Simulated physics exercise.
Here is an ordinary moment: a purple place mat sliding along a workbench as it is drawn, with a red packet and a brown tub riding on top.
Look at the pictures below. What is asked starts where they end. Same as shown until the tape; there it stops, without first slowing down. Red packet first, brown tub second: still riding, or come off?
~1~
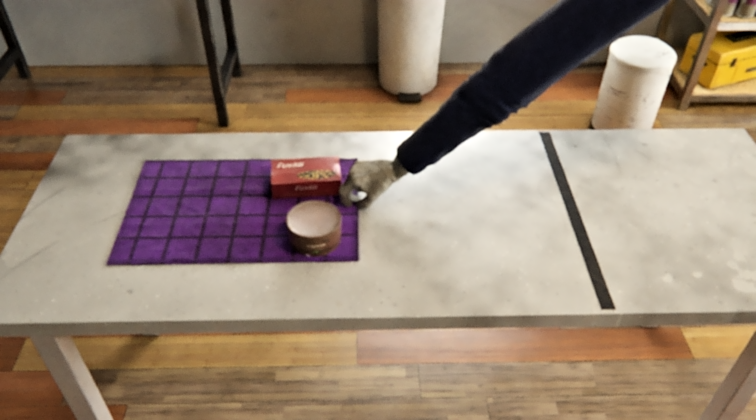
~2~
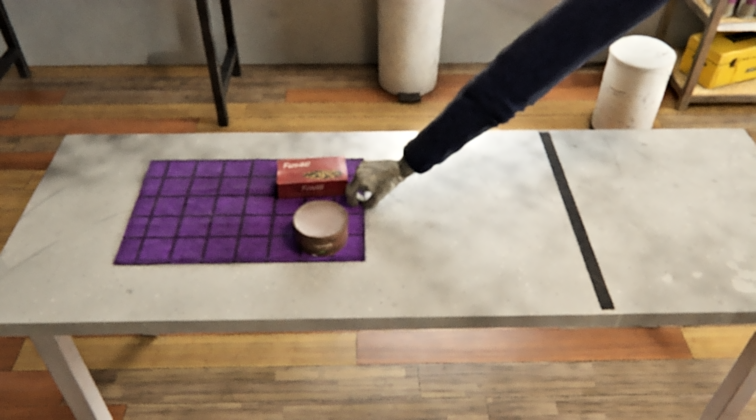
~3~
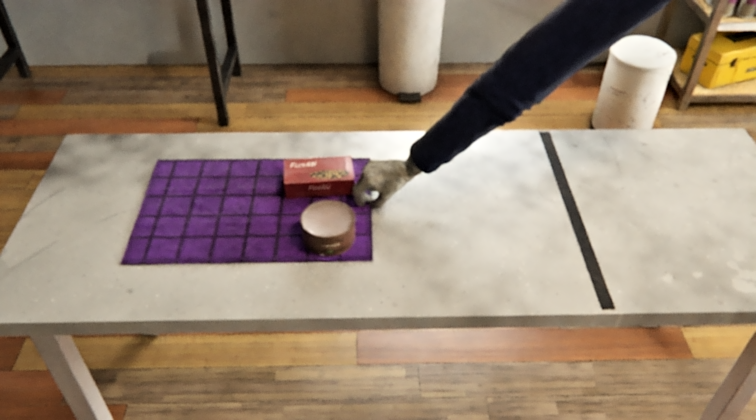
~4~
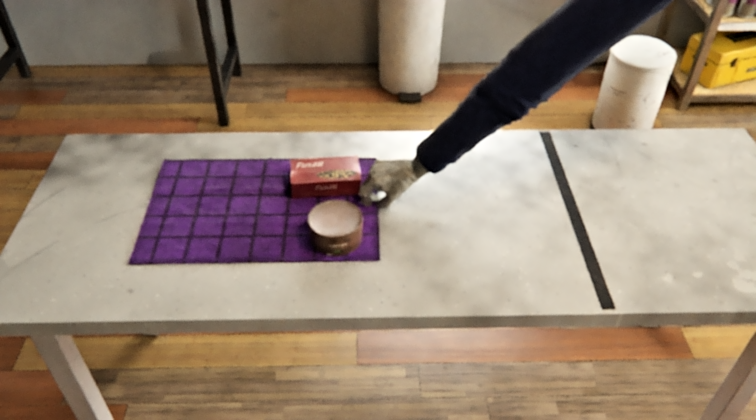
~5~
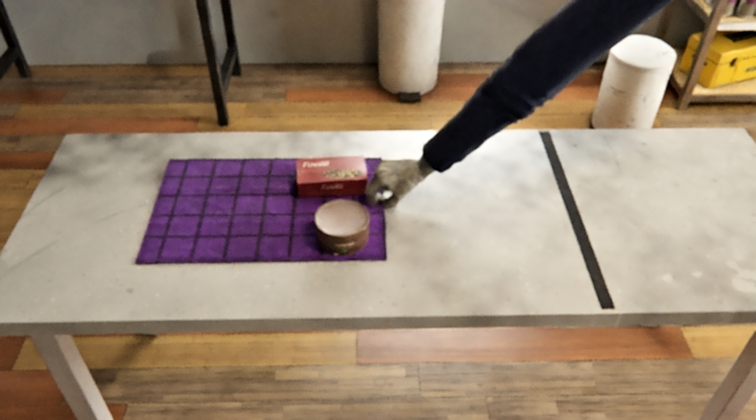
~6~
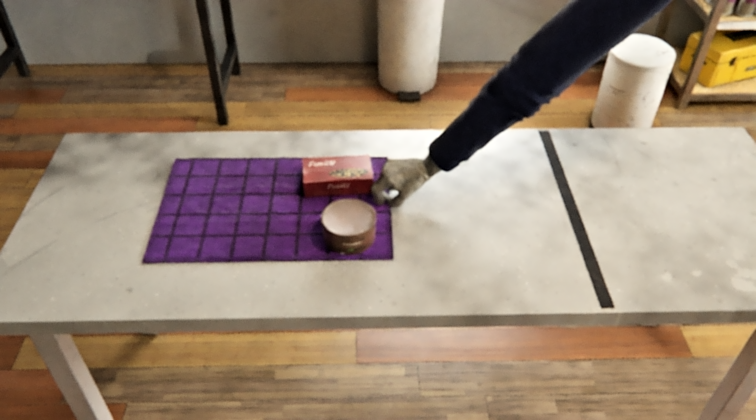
Red packet - still riding; brown tub - still riding.
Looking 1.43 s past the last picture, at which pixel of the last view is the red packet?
Near (512, 174).
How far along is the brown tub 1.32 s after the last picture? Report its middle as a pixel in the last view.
Near pixel (533, 224).
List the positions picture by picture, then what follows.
Place mat end (358, 261); red packet (306, 169); brown tub (314, 218); tape (602, 289), in the first frame.
Place mat end (365, 261), far hem (113, 264); brown tub (321, 218), in the second frame.
Place mat end (373, 261); red packet (318, 169), in the third frame.
Place mat end (380, 260), far hem (129, 264); brown tub (335, 218), in the fourth frame.
Place mat end (387, 260); red packet (331, 168), in the fifth frame.
Place mat end (394, 259), far hem (142, 263); red packet (337, 168); brown tub (349, 217); tape (601, 288), in the sixth frame.
Then, 1.32 s later than the last view, hem at the tape; red packet on the cloth near (505, 174); brown tub on the cloth near (533, 224).
Then, 1.43 s later than the last view, hem at the tape; red packet on the cloth near (512, 174); brown tub on the cloth near (540, 224).
Finally, hem at the tape; red packet on the cloth near (512, 174); brown tub on the cloth near (540, 224). The red packet stays on the cloth and the brown tub remains aboard.
